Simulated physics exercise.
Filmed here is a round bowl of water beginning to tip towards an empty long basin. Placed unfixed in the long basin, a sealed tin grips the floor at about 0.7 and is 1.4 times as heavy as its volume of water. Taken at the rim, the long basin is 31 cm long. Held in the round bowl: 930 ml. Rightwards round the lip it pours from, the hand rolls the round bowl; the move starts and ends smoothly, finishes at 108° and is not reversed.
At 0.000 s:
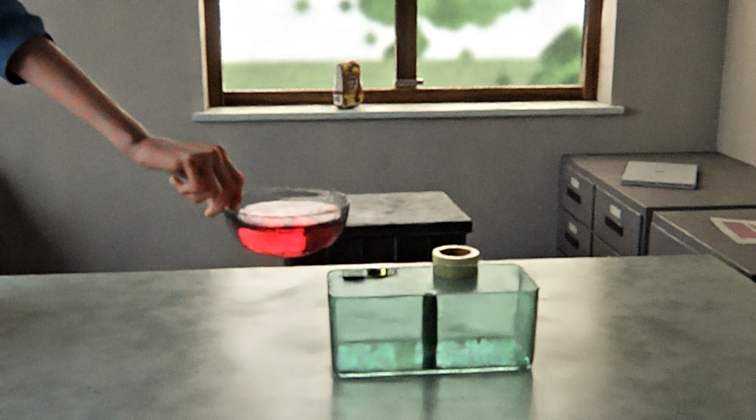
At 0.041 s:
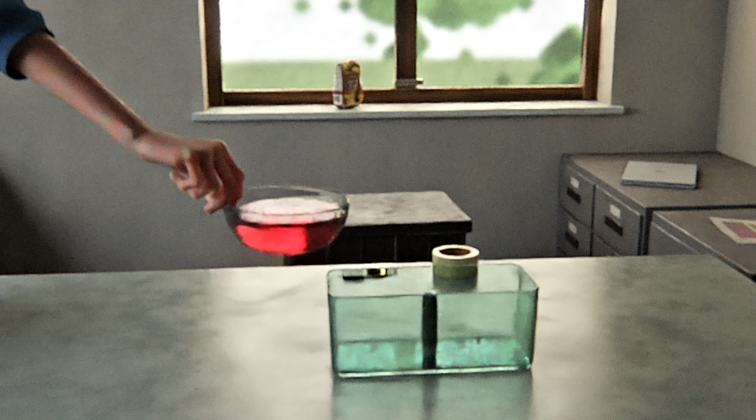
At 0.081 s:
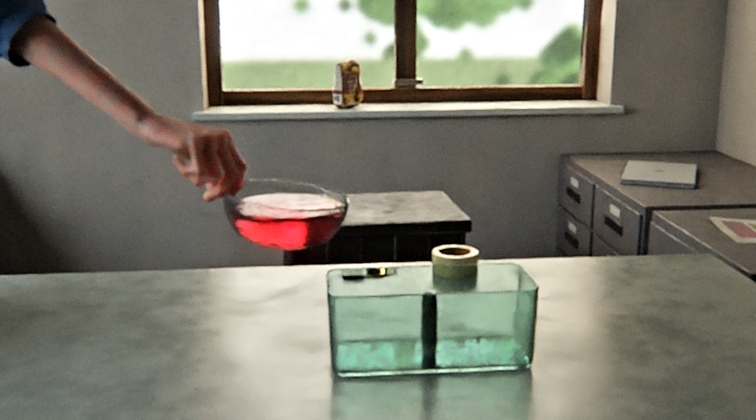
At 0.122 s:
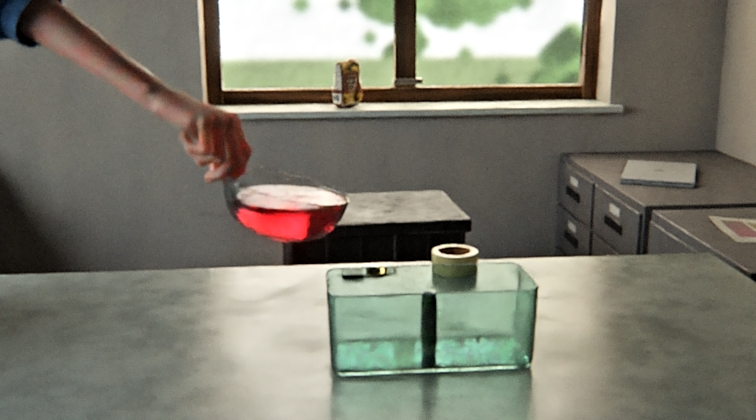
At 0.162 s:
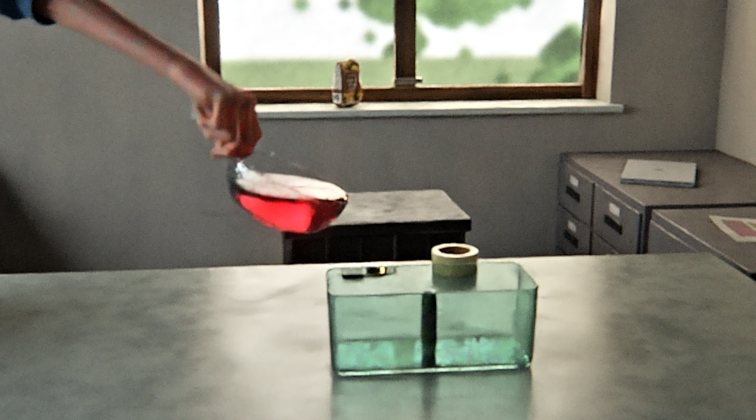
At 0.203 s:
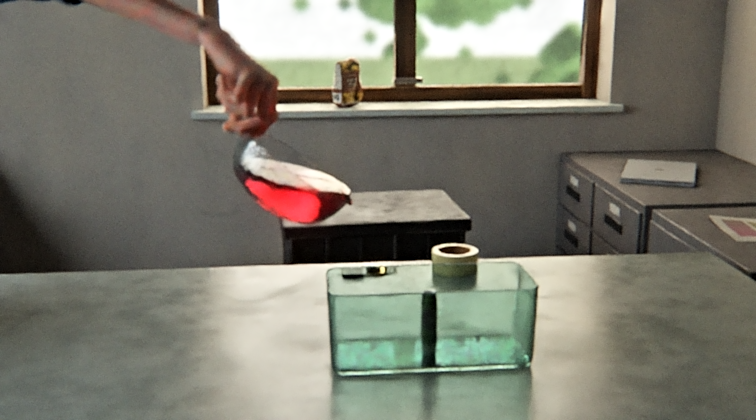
A hand rolling a round glass bowl of red liquid gradually rightwards above a table holding a long green glass basin.
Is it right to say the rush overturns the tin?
Here's my call: It does not tip.
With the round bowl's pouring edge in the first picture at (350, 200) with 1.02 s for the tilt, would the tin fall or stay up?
Result: Tin tipped over.
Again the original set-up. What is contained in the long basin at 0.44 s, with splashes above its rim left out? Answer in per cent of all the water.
About 9%.
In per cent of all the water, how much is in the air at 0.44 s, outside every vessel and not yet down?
It comes to roughly 70 per cent.
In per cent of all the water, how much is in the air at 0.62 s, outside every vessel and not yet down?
Estimate: Around 6 per cent.
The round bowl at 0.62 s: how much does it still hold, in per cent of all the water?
About 0 % is still there.
By 0.44 s the tilt is 104° and 20 per cent is still to pour; the tin stands where it began.
By 0.62 s the tilt is 108° and 0 per cent is still to pour; the tin stands where it began.
By 0.81 s the tilt is 108° and 0 per cent is still to pour; the tin stands where it began.
By 1.01 s the tilt is 108° and 0 per cent is still to pour; the tin stands where it began.
At rest the tin stands where it began.
